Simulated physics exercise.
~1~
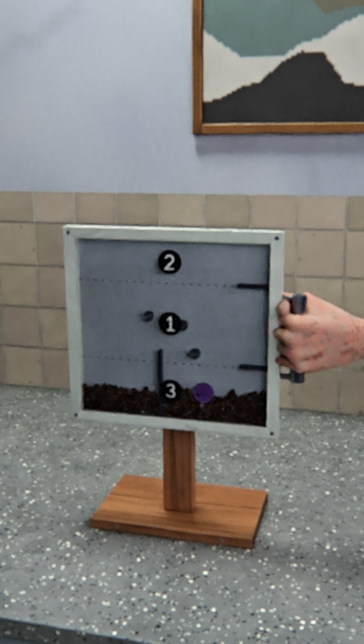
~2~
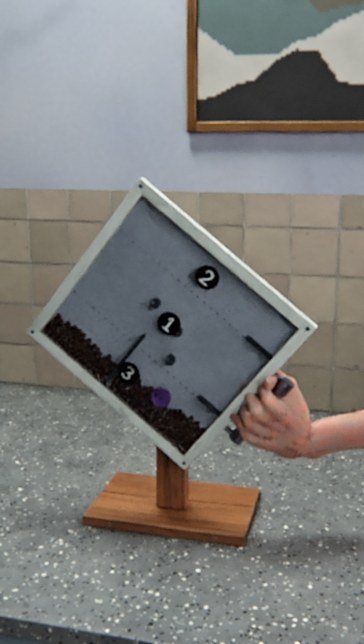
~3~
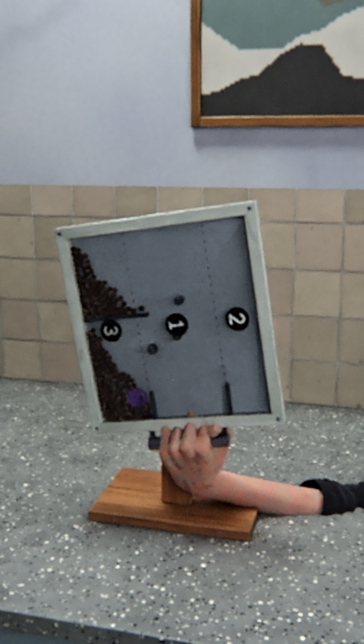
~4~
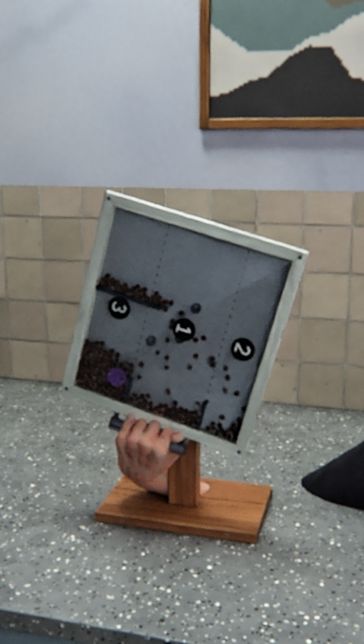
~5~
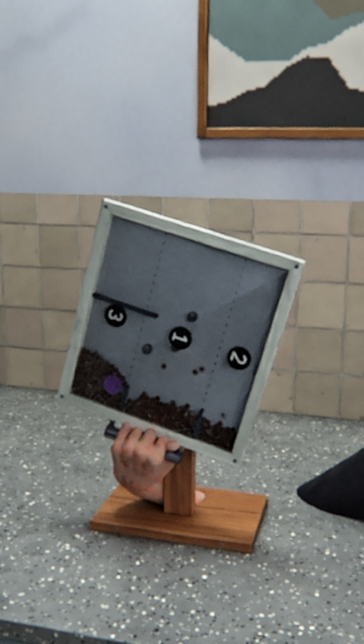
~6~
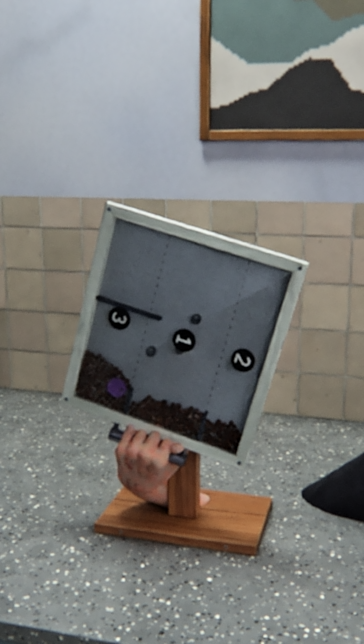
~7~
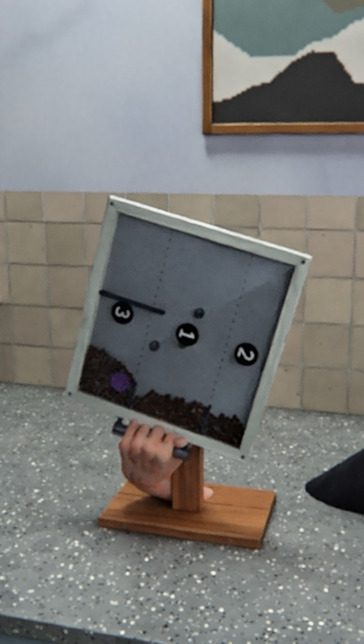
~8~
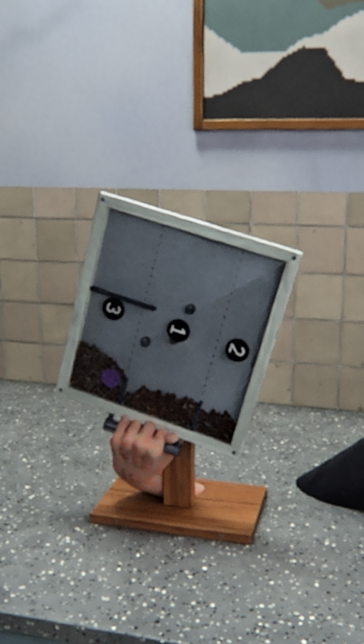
On a speckled counter, a hand turned a framed box of dark beads clockwise past a quarter turn, and the beads piled along one side before spilling down across the numbered strips, settling along the bottom beside a purple disc.
